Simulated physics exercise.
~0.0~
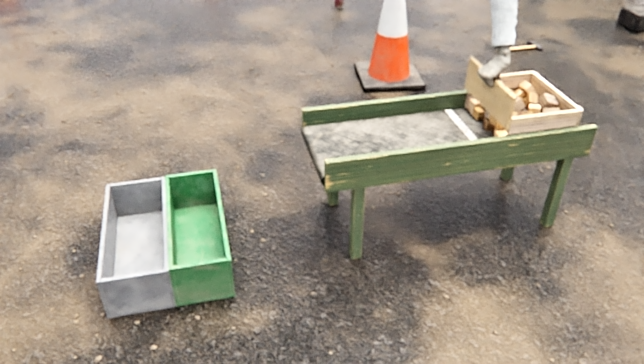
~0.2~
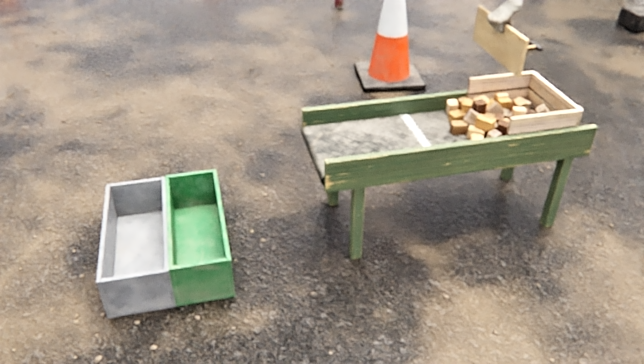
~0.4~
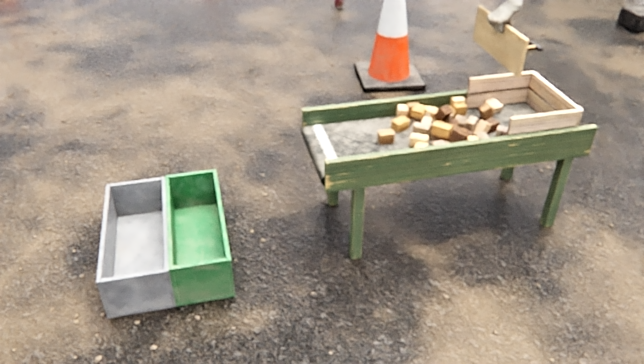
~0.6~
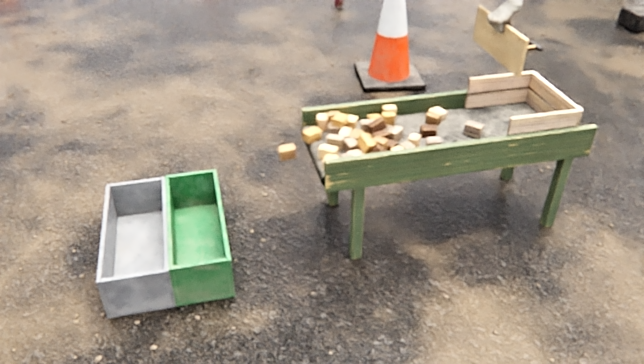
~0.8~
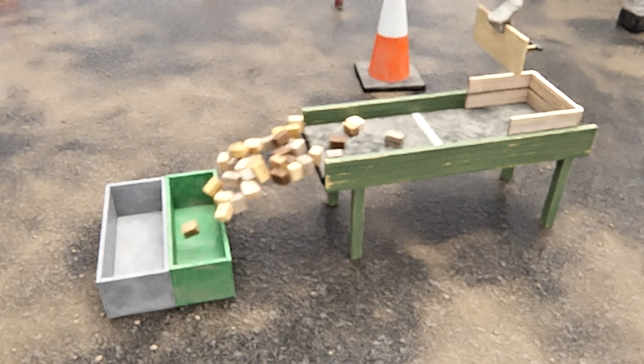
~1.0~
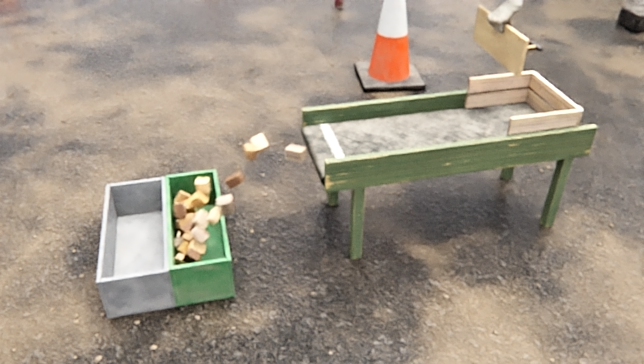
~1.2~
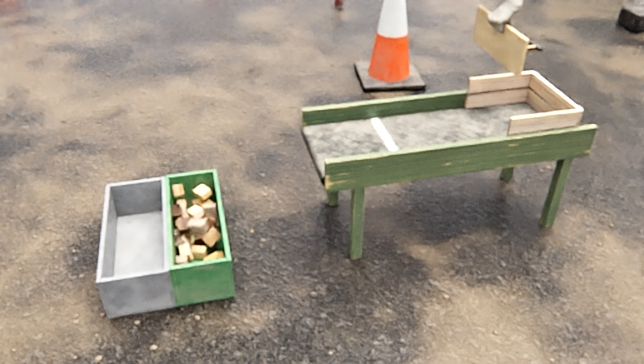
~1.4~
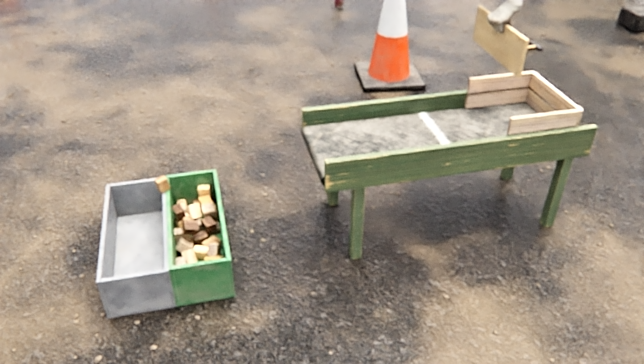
On a patch of wet, dark ground seen from above at a slight angle, a green-sided belt on legs stands at the right, with an orange and white cone behind it. A green bin and a grey box sit side by side at the lower left. A gloved hand lifts a wooden board from the front of a pen full of wooden blocks. The blocks ride left along the grey belt in a loose heap, then spill off its end in a tumbling stream. Nearly all land piled in the green bin, while one last block rests at the top by the divider.
